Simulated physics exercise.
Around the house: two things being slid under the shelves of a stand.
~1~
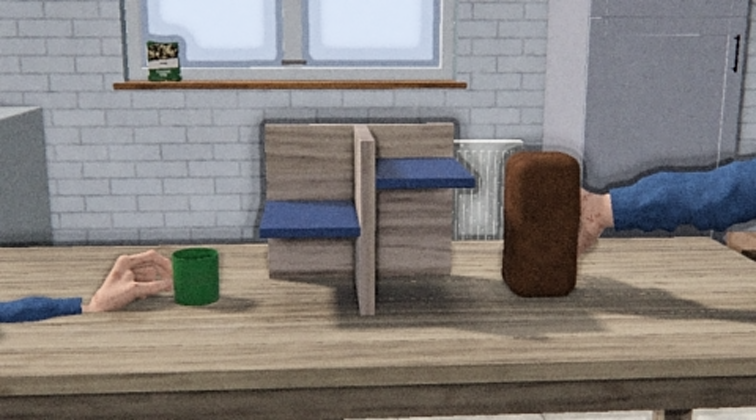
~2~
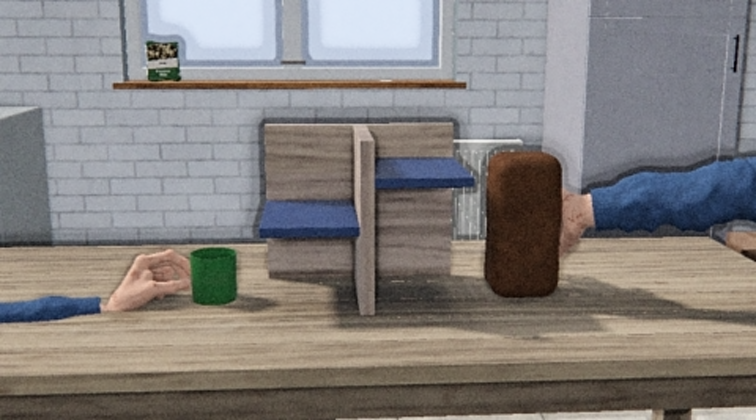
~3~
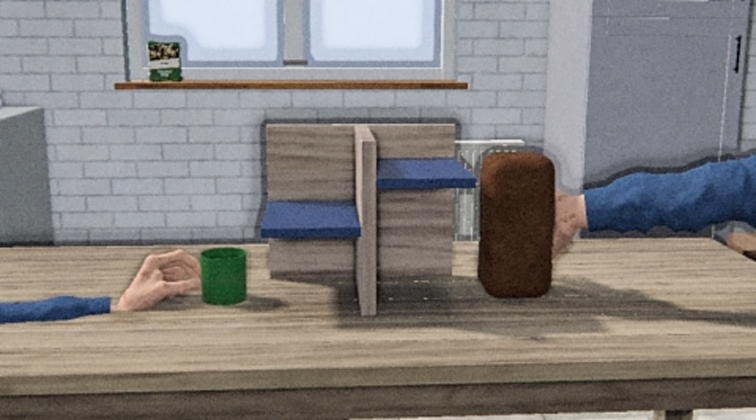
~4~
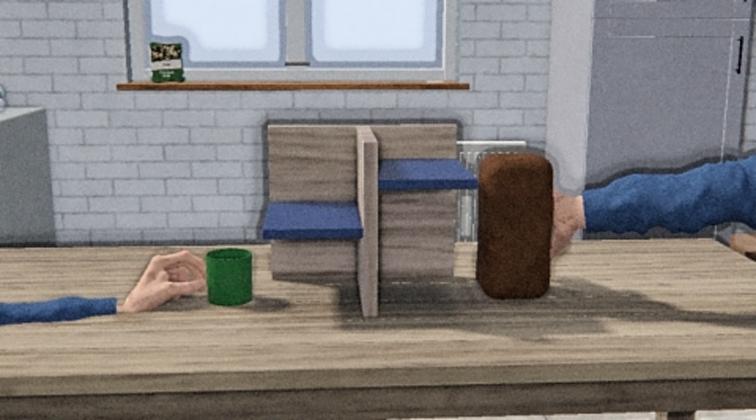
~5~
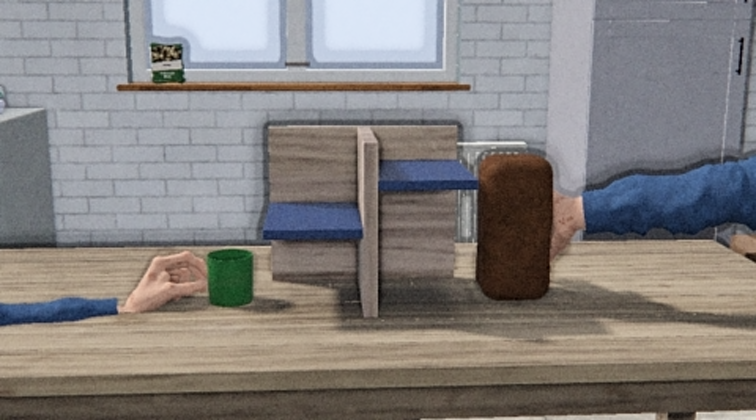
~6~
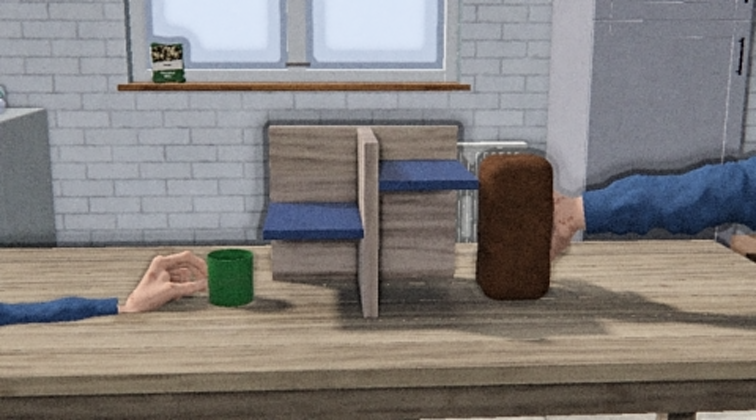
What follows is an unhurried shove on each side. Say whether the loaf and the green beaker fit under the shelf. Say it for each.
As it turns out, the loaf is too tall; the green beaker clears the shelf.
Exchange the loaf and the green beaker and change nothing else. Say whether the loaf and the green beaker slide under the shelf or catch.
The loaf stops at the shelf, the green beaker clears the shelf.
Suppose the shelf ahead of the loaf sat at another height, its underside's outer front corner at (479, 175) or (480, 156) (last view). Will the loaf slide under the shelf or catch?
In turn it is stopped; gets in.
Then, 0.32 s after the last picture, loaf stopped at the opening near (501, 227); green beaker sliding up to the opening near (253, 278).
Then, 0.60 s after the last picture, loaf stopped at the opening near (501, 227); green beaker all the way in near (294, 276).
At rest, the loaf stops at the shelf, near (501, 227); the green beaker goes under, near (299, 276).
